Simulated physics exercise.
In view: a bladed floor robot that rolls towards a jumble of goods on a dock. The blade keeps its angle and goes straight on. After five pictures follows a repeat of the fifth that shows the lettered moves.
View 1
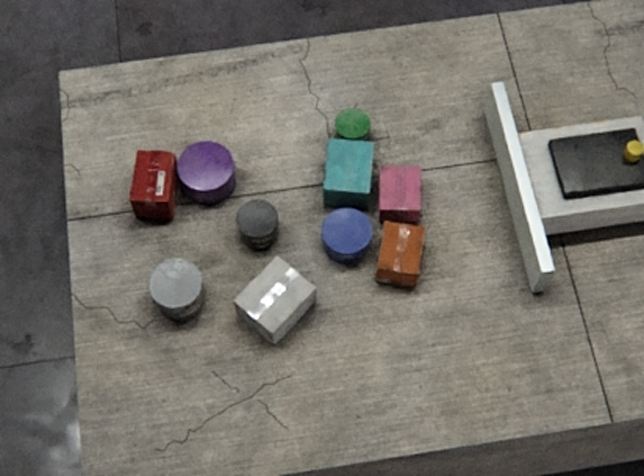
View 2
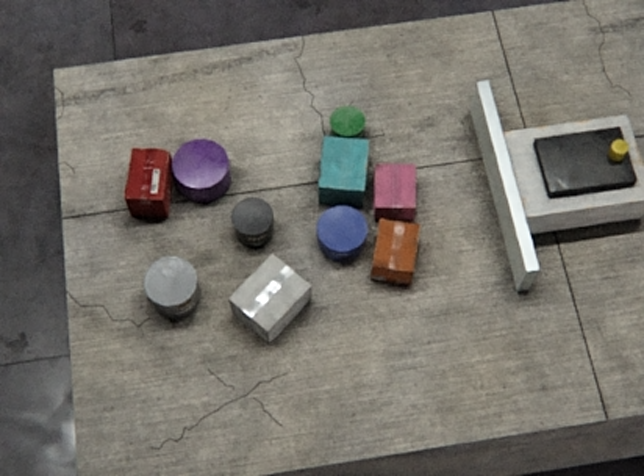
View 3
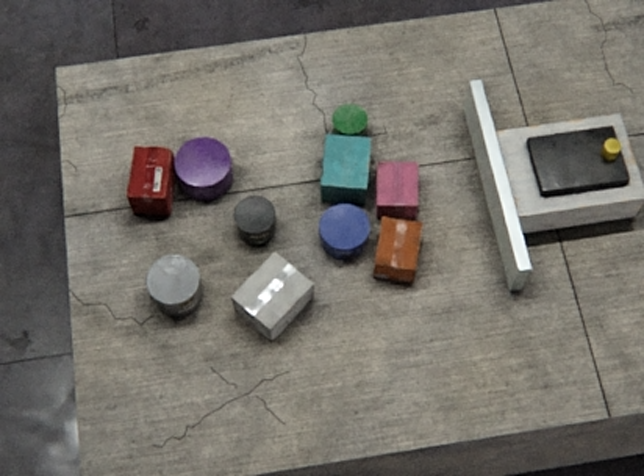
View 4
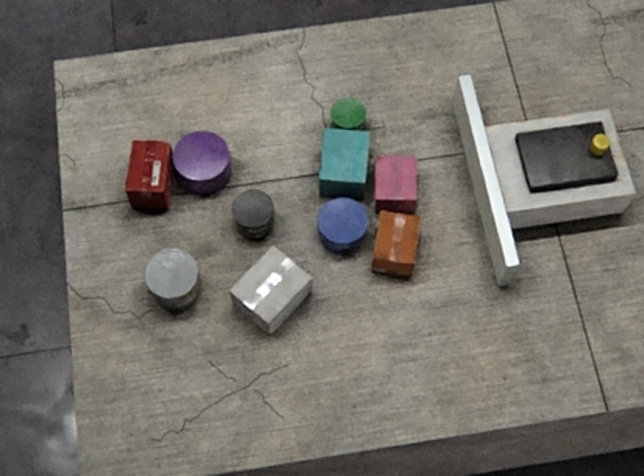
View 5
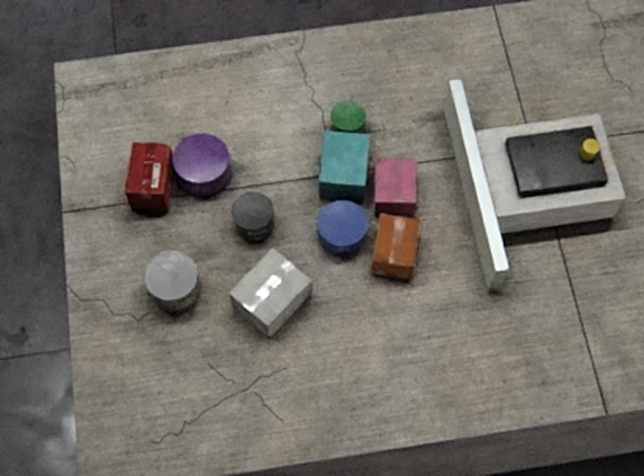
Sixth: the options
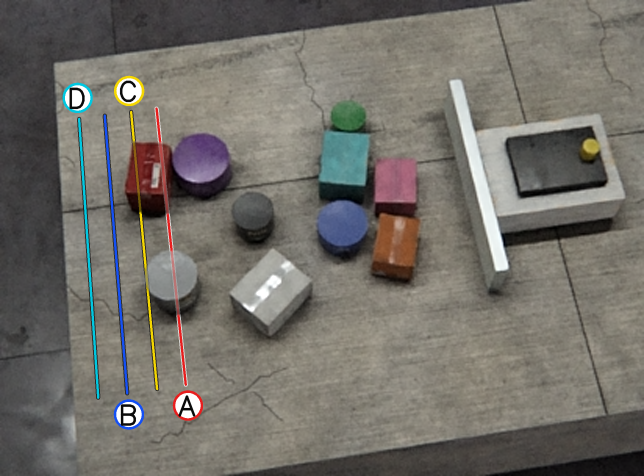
On a grey dock, a white bladed robot rolls slightly left toward motionless boxes and canisters.
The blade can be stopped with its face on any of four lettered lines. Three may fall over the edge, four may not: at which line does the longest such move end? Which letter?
The farthest such stop is C.
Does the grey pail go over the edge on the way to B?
Yes.
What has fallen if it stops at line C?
The red parcel.
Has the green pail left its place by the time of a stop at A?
Yes.
On the marked copy, A at (170, 238); B at (115, 246); C at (143, 242); D at (88, 250).
Following C. Soon after the start, robot (430, 178); green pail (318, 127); turquoise crate (292, 161).
Later, robot (310, 195); grey pail (127, 287); red parcel (131, 177).
In the end, robot (215, 208); red parcel over the edge; grey pail (74, 320); one fallen.
As for the rest, A is within the limit but short; B drops four; D drops five.
